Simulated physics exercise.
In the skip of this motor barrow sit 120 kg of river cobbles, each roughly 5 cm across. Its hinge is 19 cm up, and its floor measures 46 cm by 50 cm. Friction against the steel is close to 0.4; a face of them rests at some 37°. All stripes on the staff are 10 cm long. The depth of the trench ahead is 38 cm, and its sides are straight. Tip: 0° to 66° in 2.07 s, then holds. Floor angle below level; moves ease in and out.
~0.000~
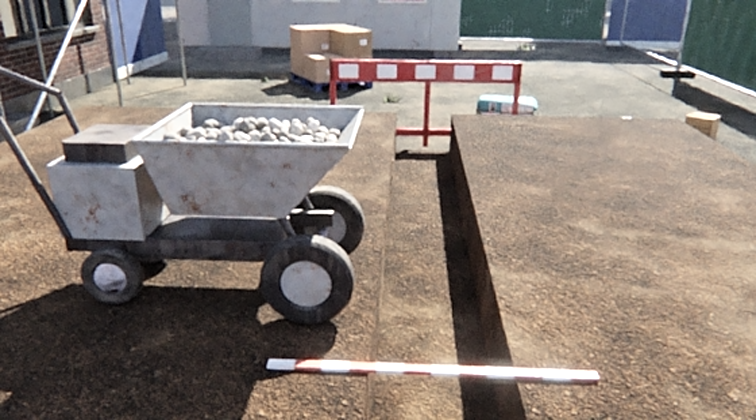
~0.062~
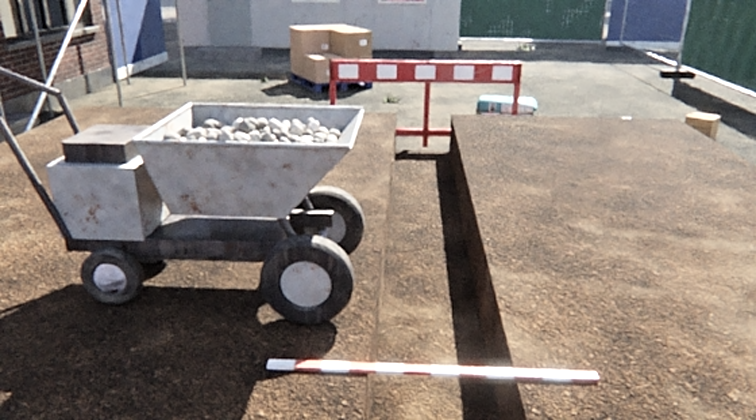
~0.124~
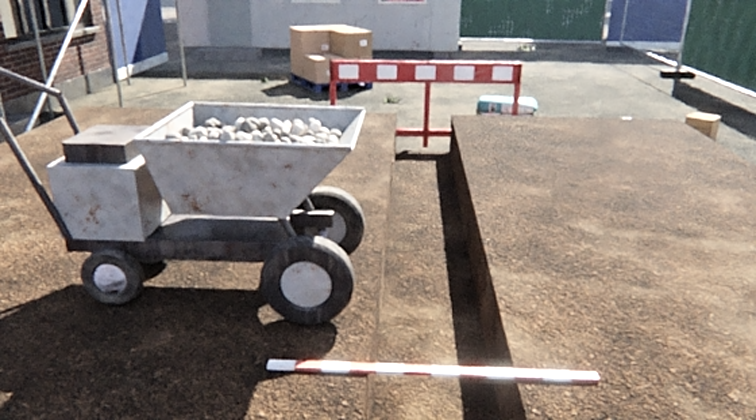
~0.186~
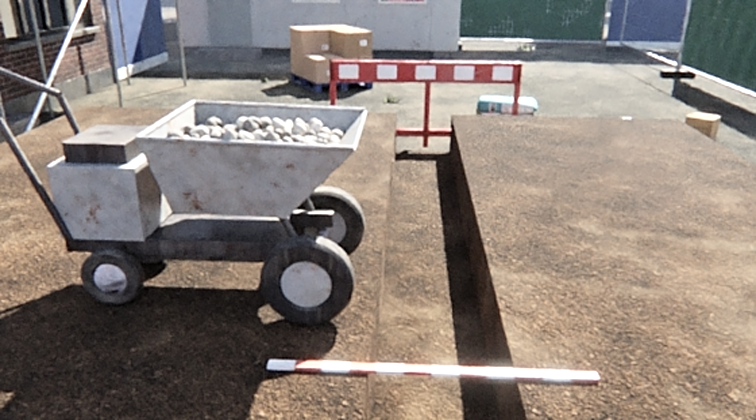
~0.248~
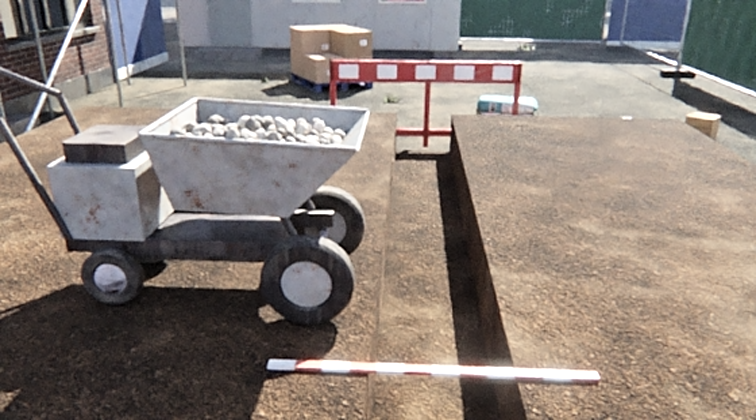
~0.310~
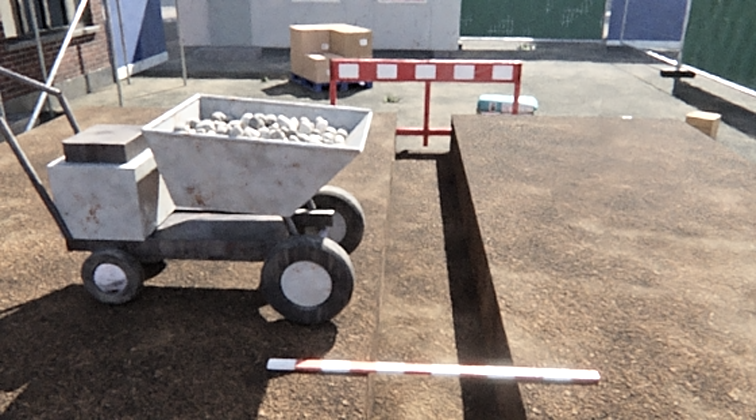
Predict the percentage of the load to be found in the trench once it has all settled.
Roughly 70 percent of the load ends up there.
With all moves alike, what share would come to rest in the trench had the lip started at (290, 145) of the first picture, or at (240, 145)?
It comes to about 100 and 100 in a hundred.
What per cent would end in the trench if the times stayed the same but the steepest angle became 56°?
Share in trench: Approx. 50%.
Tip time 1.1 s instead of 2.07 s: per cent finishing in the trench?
It'd be some 60 per cent.
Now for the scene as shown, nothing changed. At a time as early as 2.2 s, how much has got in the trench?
By that point it's something like 25 in a hundred.
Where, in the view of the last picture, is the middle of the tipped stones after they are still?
Their centre sits close to (472, 349).
After 1.5 s the floor is at 56°; 99 % in the skip, 1 % in the trench; the foremost stones are at (457, 215).
After 2.2 s the floor is at 66°; 54 % in the skip, 27 % in the trench, 20 % past the trench; the foremost stones are at (584, 299).
After 2.5 s the floor is at 66°; 30 % in the skip, 39 % in the trench, 30 % past the trench; the foremost stones are at (619, 300).
After 4.5 s the floor is at 66°; 0 % in the skip, 70 % in the trench, 30 % past the trench; the foremost stones are at (622, 298).
